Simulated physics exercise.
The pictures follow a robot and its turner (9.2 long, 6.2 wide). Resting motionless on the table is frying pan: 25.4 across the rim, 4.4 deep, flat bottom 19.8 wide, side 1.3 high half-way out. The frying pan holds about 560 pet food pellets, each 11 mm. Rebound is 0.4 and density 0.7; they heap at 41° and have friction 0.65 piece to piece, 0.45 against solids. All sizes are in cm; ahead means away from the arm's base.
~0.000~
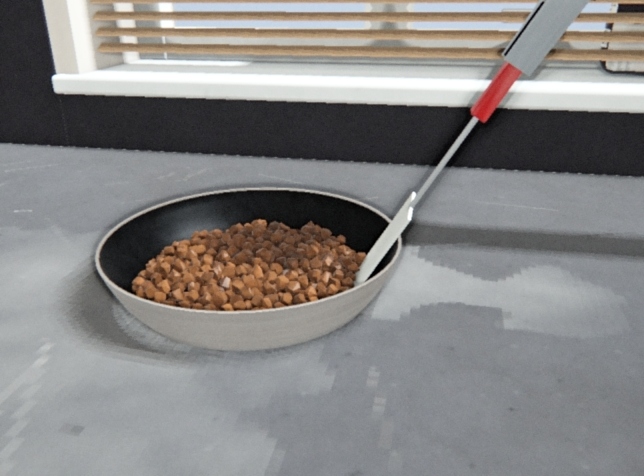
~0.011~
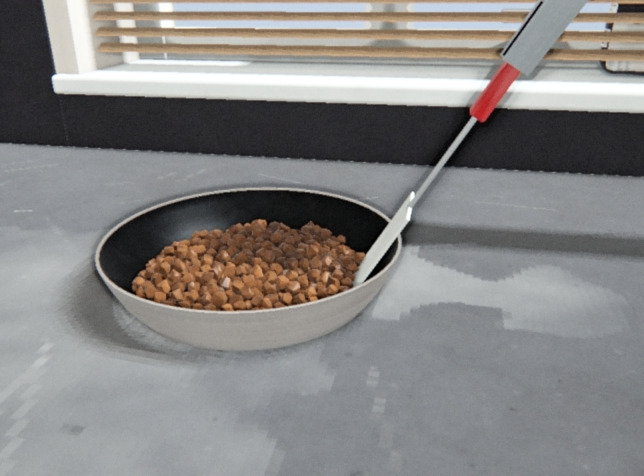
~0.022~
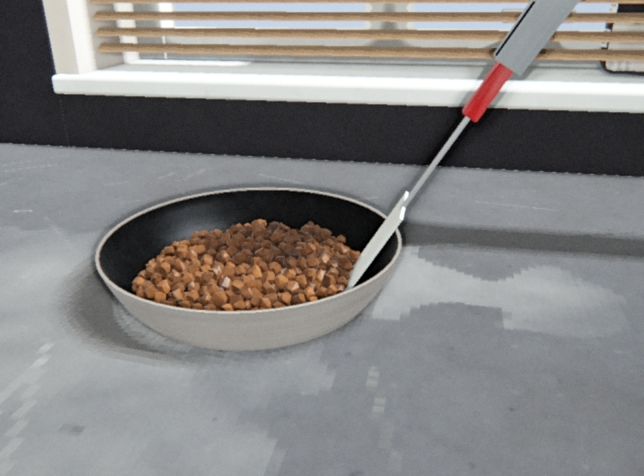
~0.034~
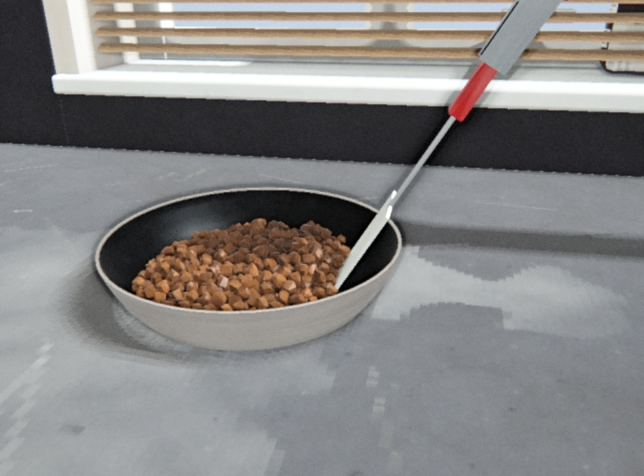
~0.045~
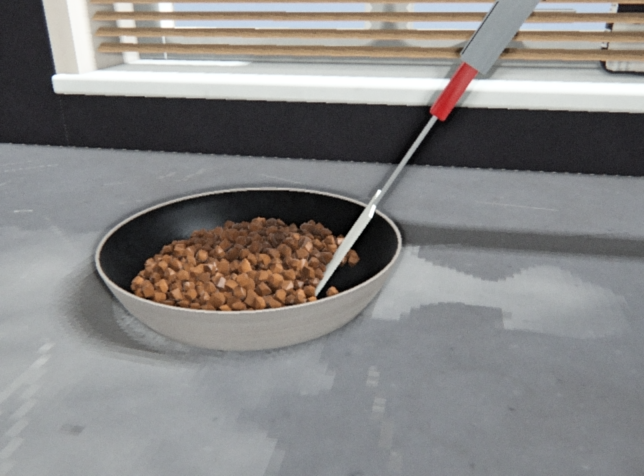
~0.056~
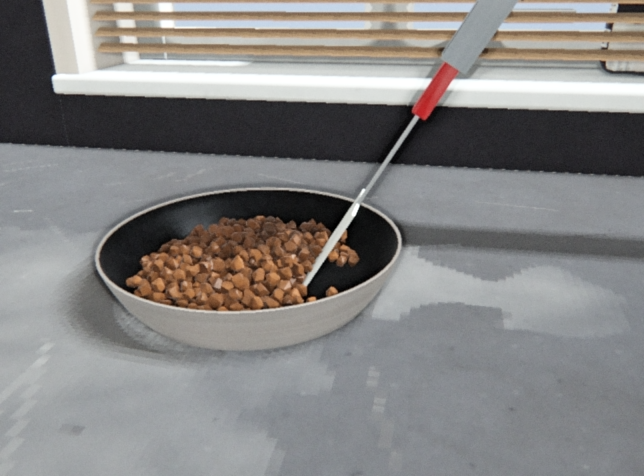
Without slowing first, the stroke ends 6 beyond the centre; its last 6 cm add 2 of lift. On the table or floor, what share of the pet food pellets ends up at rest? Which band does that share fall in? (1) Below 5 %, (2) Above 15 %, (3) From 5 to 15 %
From 5 to 15 %.
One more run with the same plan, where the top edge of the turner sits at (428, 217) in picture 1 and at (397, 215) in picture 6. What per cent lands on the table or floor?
Near 0 in a hundred.
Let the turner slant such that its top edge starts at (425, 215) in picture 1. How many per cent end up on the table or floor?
I'd estimate close to 10 per cent.
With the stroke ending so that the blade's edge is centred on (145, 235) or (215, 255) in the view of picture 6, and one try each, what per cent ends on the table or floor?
I'd say roughly 25 per cent, then roughly 5 per cent.
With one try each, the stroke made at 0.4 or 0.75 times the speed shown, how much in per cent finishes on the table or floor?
I'd say near 0 and then near 5 per cent.
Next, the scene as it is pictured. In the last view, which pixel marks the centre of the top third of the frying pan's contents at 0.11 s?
The middle sits at approx. (218, 246).
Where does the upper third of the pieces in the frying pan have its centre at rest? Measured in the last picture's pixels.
Roughly (166, 249).
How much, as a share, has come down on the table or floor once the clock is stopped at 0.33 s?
Share at that moment: Roughly 8 %.
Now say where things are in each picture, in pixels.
The first picture shows turner top edge at (412, 205), sloping 59°; upper third of the load around (258, 261), from x 140 to 360, top at y 225; 562 in the frying pan.
The second picture shows turner top edge at (411, 205), sloping 59°; upper third of the load around (258, 262), from x 140 to 360, top at y 225.
The third picture shows turner top edge at (405, 205), sloping 59°; upper third of the load around (260, 261), from x 140 to 355, top at y 225.
The fourth picture shows turner top edge at (392, 204), sloping 59°; upper third of the load around (260, 259), from x 140 to 355, top at y 225.
The fifth picture shows turner top edge at (375, 203), sloping 59°; upper third of the load around (259, 254), from x 135 to 355, top at y 220.
The sixth picture shows turner top edge at (359, 202), sloping 59°; upper third of the load around (254, 250), from x 130 to 355, top at y 220; 562 in the frying pan.
After 0.08 s, sloping 59°, highest piece 7 above the table; 562 in the frying pan.
After 0.11 s, sloping 59°, highest piece 7 above the table; 562 in the frying pan.
After 0.33 s, sloping 59°, highest piece 5 above the table; 507 in the frying pan, 47 on the table or floor, 8 on the blade or in flight.
After 1.38 s, sloping 59°, highest piece 5 above the table; 507 in the frying pan, 55 on the table or floor.
At rest, 507 in the frying pan, 55 on the table or floor. That is 10 % on the table or floor.
